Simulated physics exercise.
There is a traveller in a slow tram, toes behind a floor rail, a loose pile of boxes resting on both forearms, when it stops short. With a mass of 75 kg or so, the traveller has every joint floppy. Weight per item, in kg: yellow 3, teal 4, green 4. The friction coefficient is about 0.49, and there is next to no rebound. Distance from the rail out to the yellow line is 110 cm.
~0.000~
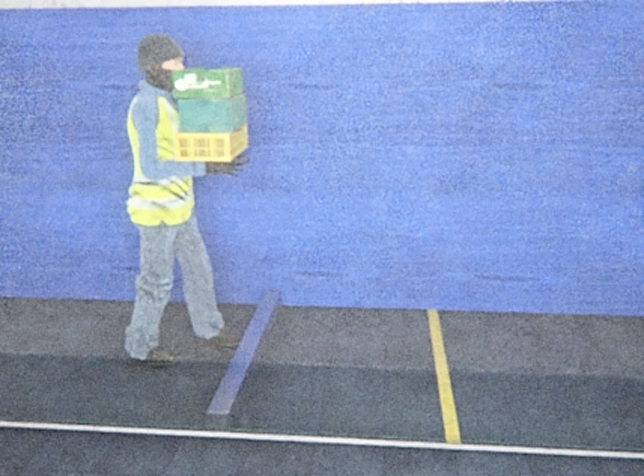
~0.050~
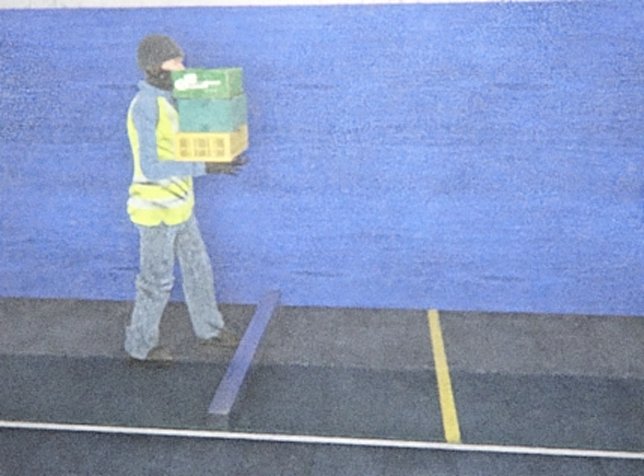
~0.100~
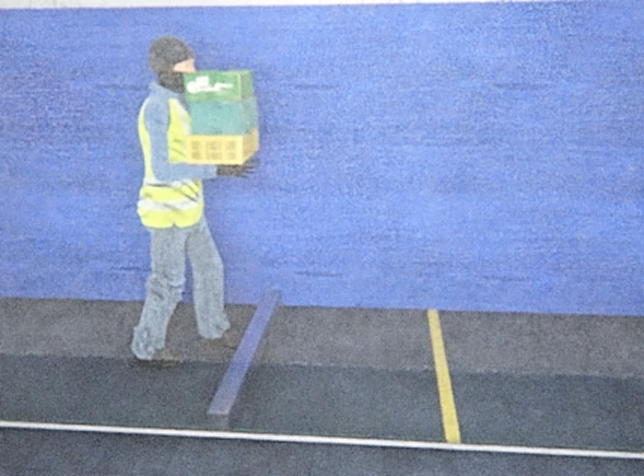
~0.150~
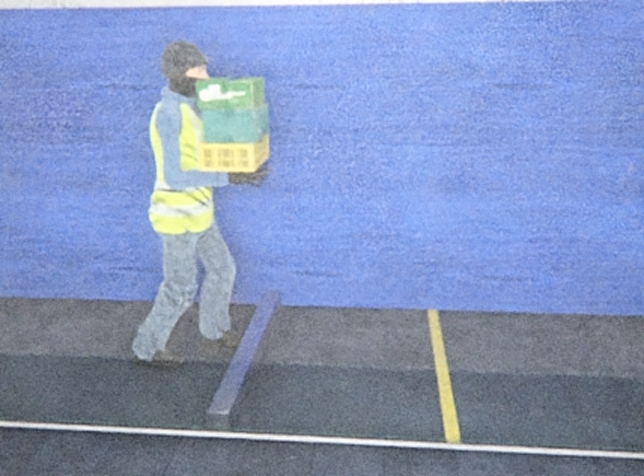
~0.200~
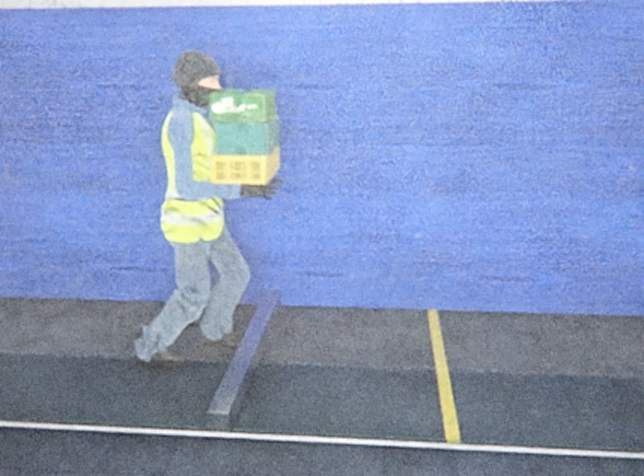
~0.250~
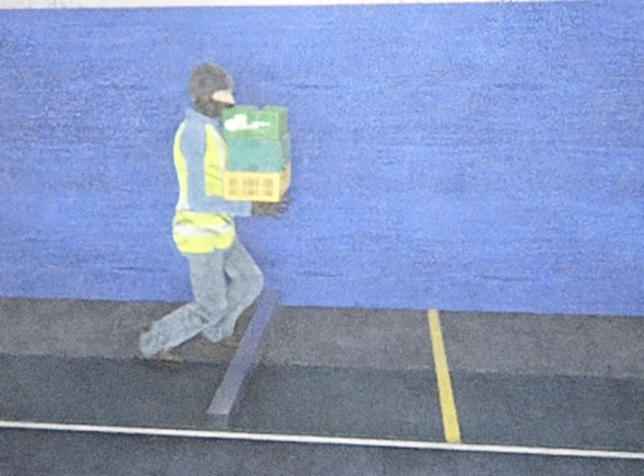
A person in a yellow vest, holding stacked green and yellow crates on both forearms, shifts slightly right behind a low floor rail, then sinks and leans forward as the knees bend, the crates lowering with the body.
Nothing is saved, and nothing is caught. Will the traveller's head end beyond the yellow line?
My guess is it never reaches the line.
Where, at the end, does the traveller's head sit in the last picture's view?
Somewhere close to (386, 324).
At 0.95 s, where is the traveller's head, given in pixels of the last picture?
Close to (396, 311).
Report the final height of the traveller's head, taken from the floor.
I'd guess some 10 cm off the floor.
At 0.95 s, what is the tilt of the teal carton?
I'd put it at roughly 0°.
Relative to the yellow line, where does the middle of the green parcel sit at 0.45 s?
Measured short of the mark: Approx. 70 cm.
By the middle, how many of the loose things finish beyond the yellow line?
I make it 1.
After 0.45 s the traveller's head is 94 cm short of the yellow line, near (264, 171) in the last picture's view.
After 0.65 s the traveller's head is 53 cm short of the yellow line, near (346, 250) in the last picture's view.
After 0.95 s the traveller's head is 25 cm short of the yellow line, near (396, 311) in the last picture's view; the yellow crate 59 cm short of the yellow line, tilted 0°.
When all is still (2.0 s), yellow crate stops short of the yellow line; teal carton stops short of the yellow line; green parcel crosses the yellow line; traveller's head stops short of the yellow line.
